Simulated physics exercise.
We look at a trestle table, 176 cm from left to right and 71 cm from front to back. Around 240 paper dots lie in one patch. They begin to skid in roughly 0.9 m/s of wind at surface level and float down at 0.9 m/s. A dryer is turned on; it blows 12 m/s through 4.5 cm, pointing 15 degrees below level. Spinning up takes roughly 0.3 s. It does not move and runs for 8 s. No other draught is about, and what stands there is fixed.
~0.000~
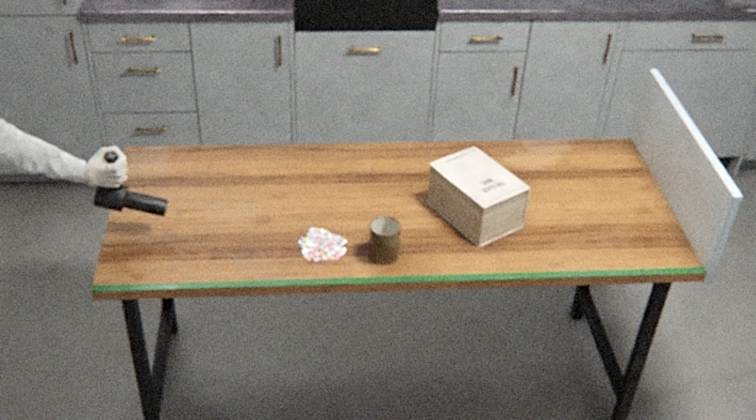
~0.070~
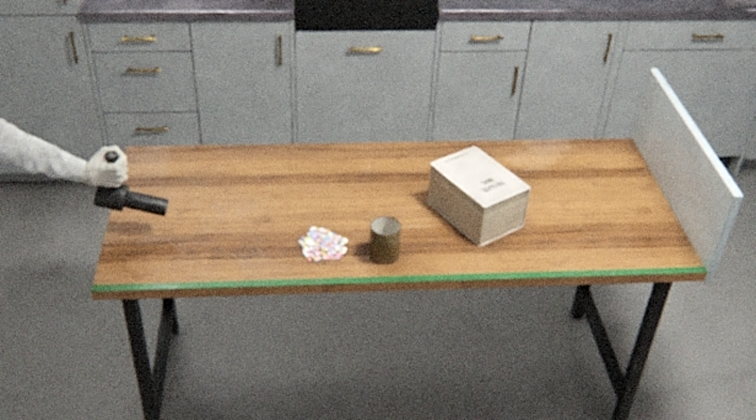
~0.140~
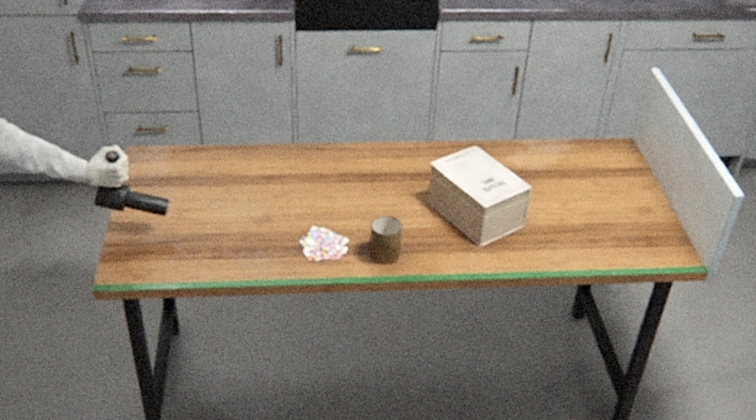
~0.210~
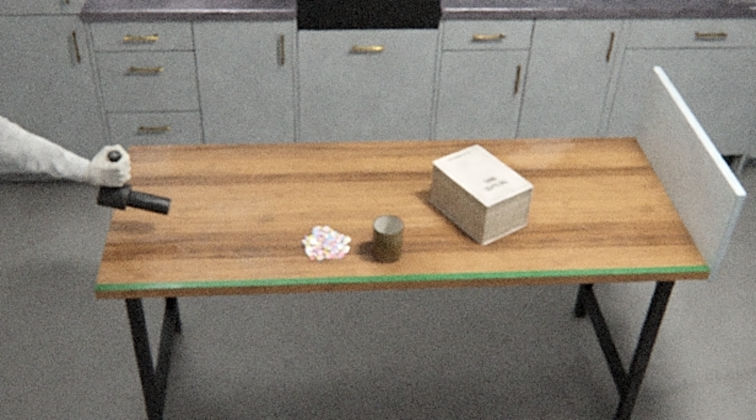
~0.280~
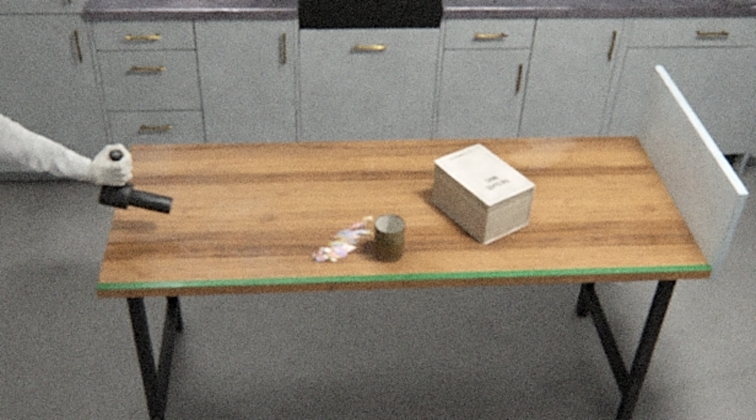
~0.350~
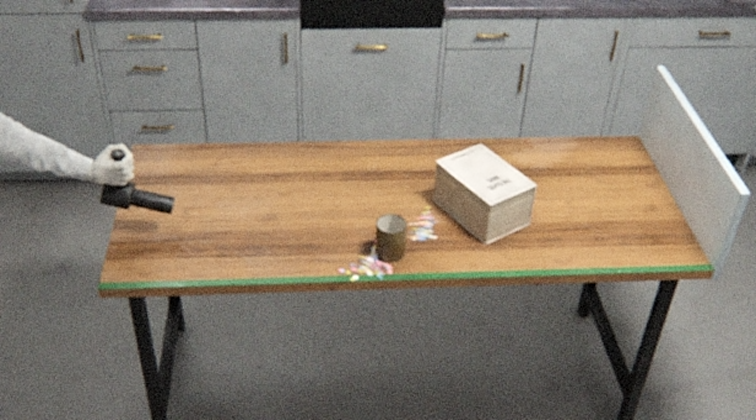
A gloved hand holds a dryer while paper dots skid rightward past a mug.
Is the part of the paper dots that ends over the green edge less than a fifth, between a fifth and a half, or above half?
By then more than half are over the green edge.
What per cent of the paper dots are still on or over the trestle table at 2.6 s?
About 5 %.
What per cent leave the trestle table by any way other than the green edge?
Near 2 %.
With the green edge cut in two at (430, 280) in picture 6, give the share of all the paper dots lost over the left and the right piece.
About 50 % left and 40 % right.
After 1.6 s, 86 % are over the green edge; the middle of those still in play is near (523, 257); 82 % have settled or left.
After 2.6 s, 90 % are over the green edge; 92 % have settled or left.
After 4.4 s, 92 % are over the green edge; 95 % have settled or left.
After 8.0 s, at the end, 95 % are over the green edge.
